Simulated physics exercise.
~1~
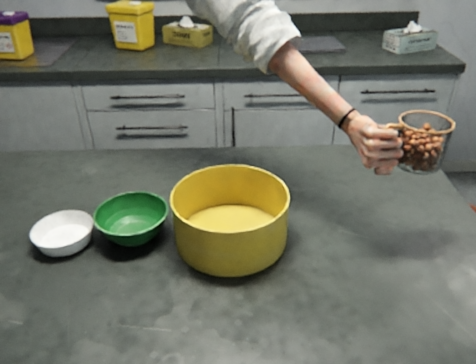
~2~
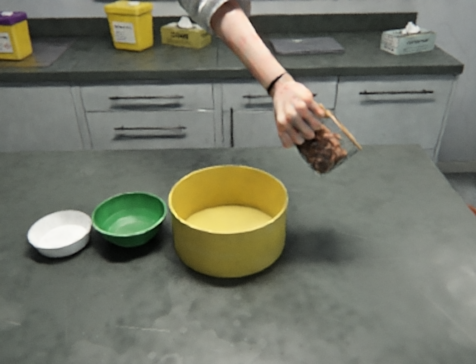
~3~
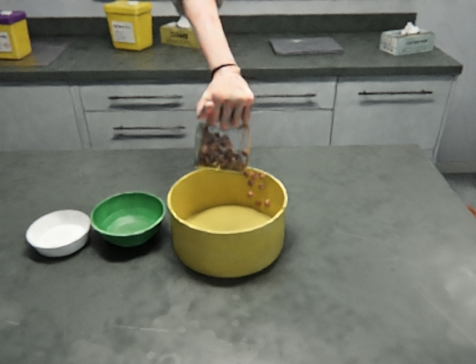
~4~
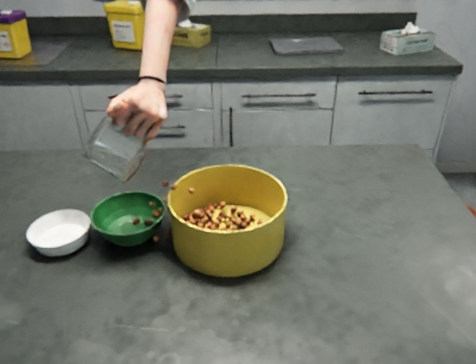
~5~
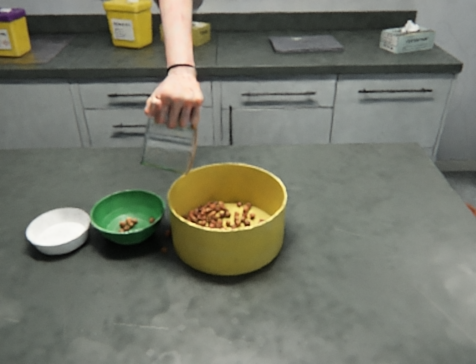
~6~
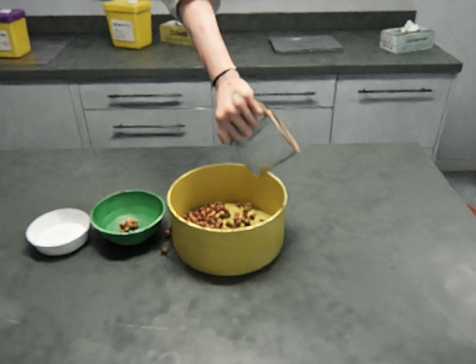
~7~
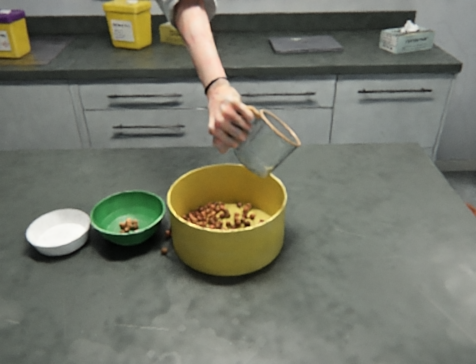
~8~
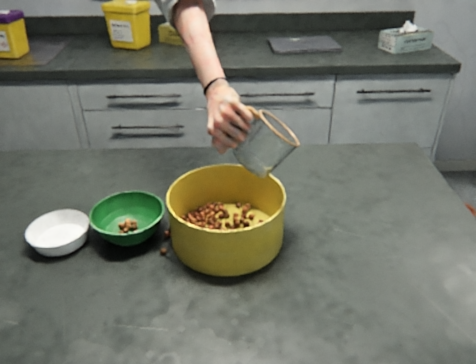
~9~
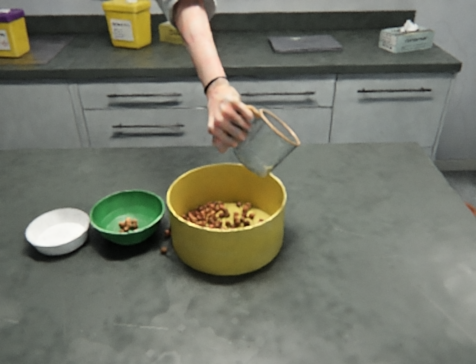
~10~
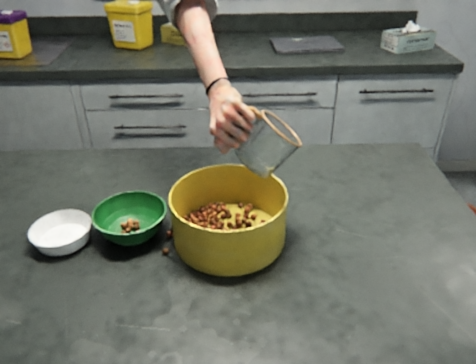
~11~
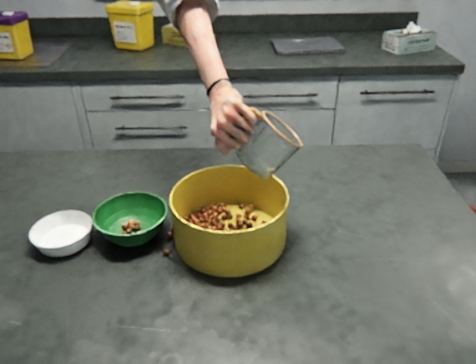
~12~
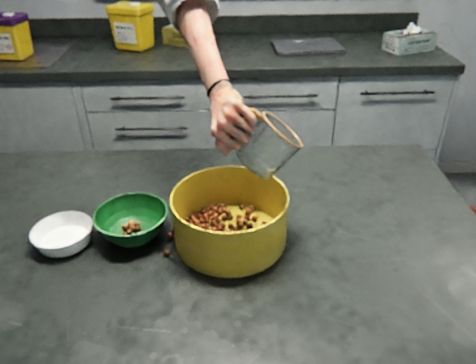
A bare forearm with a dark wristband reaches over a grey table in a kitchen-like room, seen from slightly above, holding a clear cup of hazelnuts at the right. Below stand a white dish at the left, a green bowl beside it and a larger yellow pot near the middle. The hand carries the cup left, tipping it until nuts pour into the pot. Still moving left, it turns the cup nearly upside down and a few nuts drop into the green bowl. The hand then swings back right, easing the tilt, and holds the emptied cup leaning above the pot. Most nuts lie in the pot, some in the green bowl and a few on the table, while the white dish stays empty.
